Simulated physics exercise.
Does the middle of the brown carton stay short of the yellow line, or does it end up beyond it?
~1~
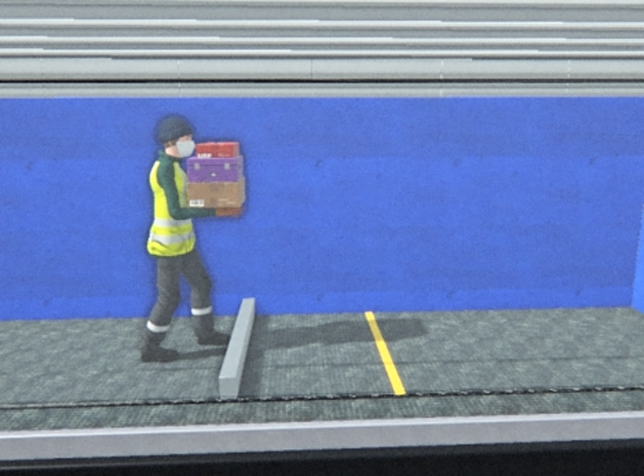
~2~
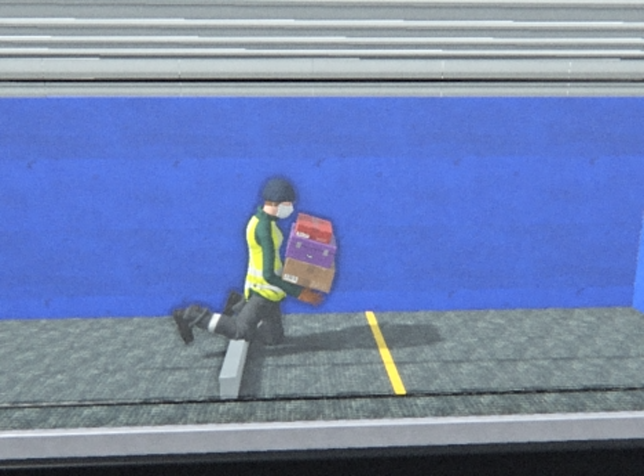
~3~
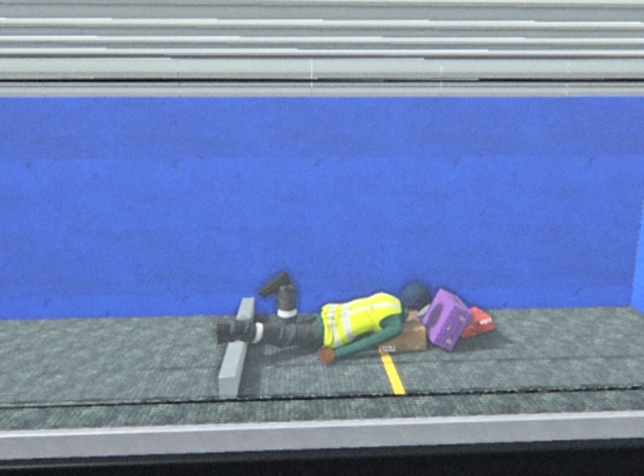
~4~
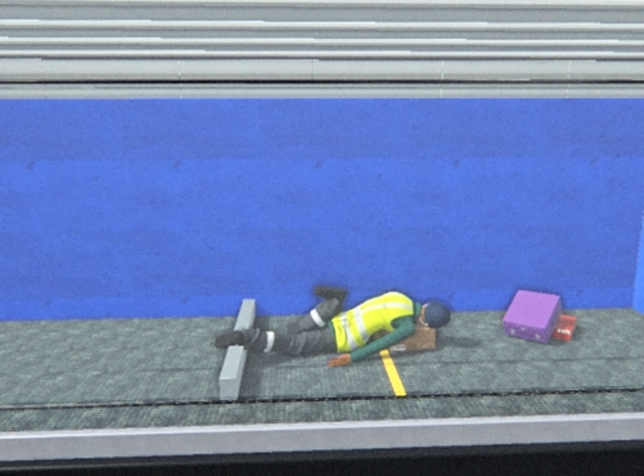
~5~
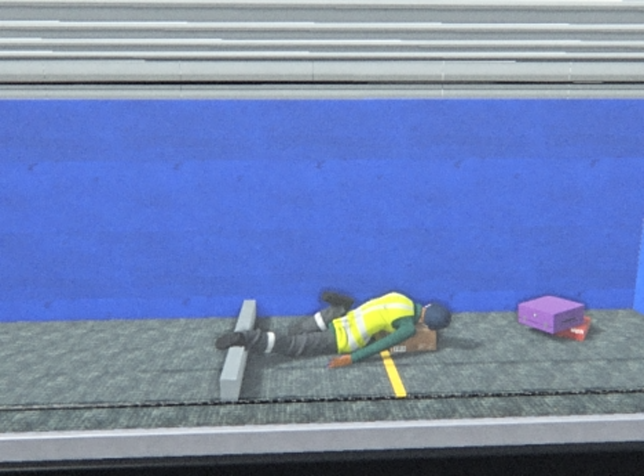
It ends up beyond the yellow line. The brown carton comes to rest just to the right of it, by the fallen courier's head.
A courier pitches over a rail and lies face down as two boxes tumble farther right.
